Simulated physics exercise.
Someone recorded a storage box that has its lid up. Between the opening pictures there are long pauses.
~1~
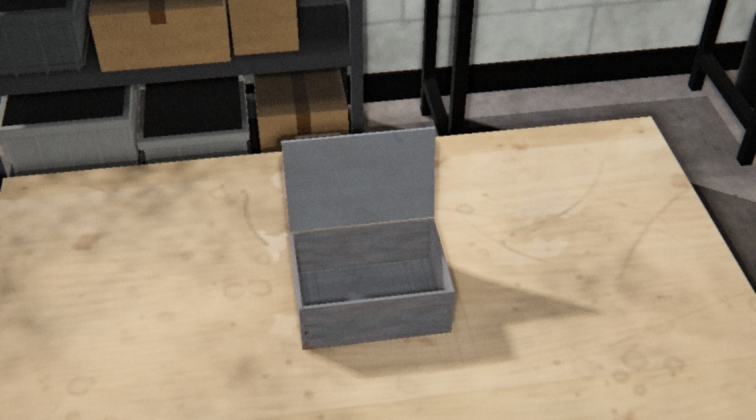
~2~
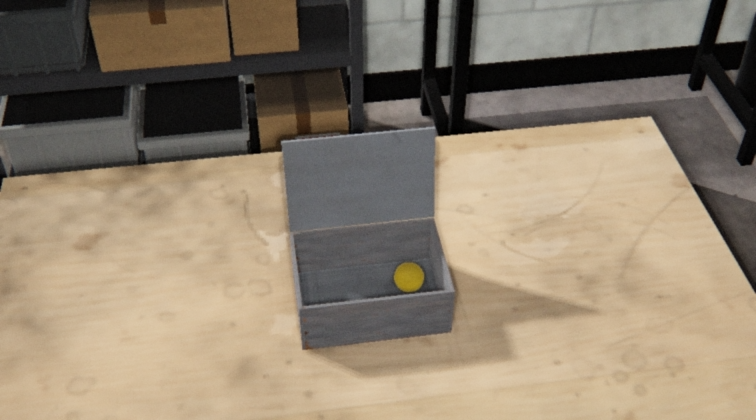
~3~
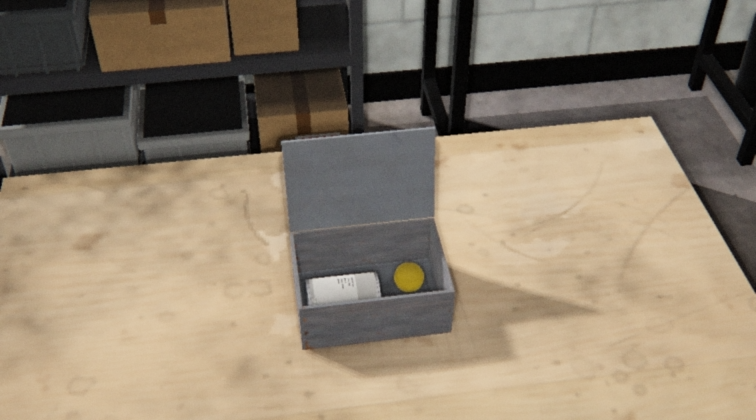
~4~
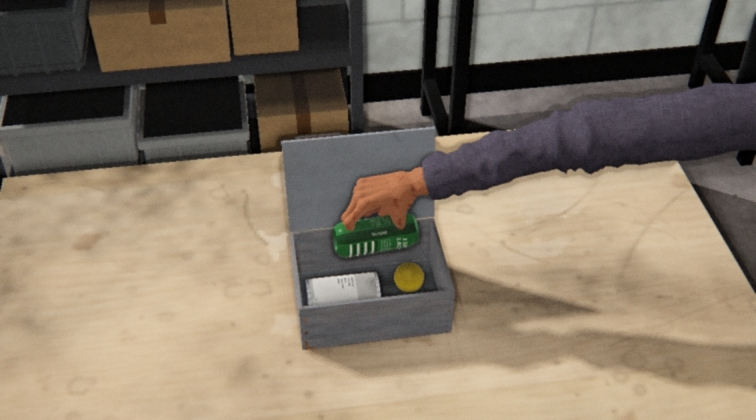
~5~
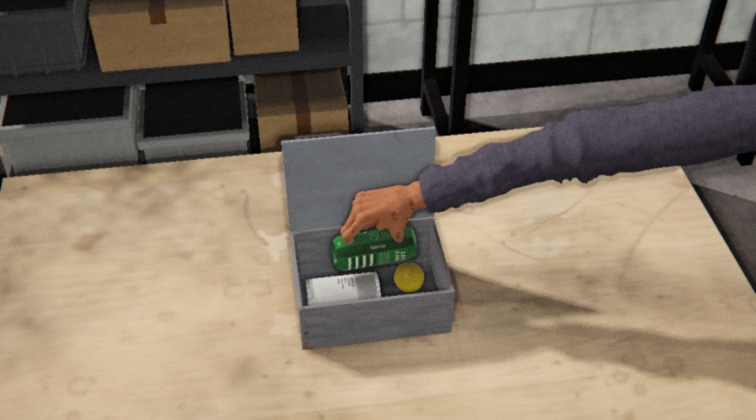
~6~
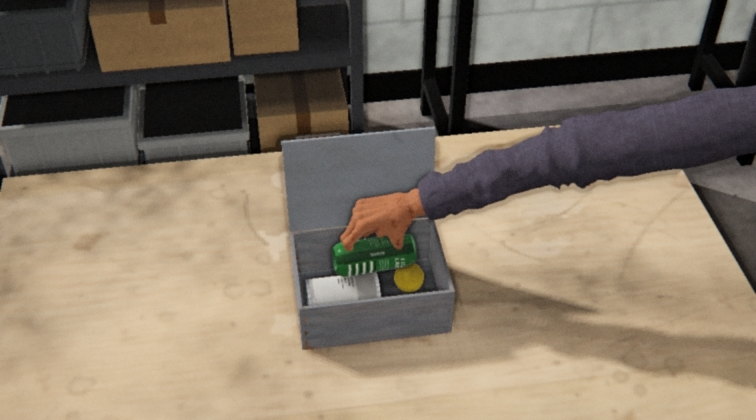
The video shows an open gray box on a wooden table, empty at first, then holding a yellow round object and then a white cylindrical item, before a hand from the right lowers a green can into it behind them.
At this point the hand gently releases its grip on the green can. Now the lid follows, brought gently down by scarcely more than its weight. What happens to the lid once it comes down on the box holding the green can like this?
It comes down fully.
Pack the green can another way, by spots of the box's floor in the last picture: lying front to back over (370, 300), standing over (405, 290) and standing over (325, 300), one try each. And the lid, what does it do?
Open; open; open.
Then, 0.70 s later than the last frame, green can moved well along near (386, 264); yellow lemon moved about its own width.
Then, 1.50 s later than the last frame, lid 65° above the rim; green can moved well along near (387, 268); yellow lemon moved about its own width.
Then, 1.90 s later than the last frame, lid 21° above the rim; green can moved well along near (387, 269); yellow lemon moved about its own width.
When it is over, lid shut; moved from the start, yellow lemon and green can; white tin as before. End places, in pixels of the last picture, green can near (387, 269).
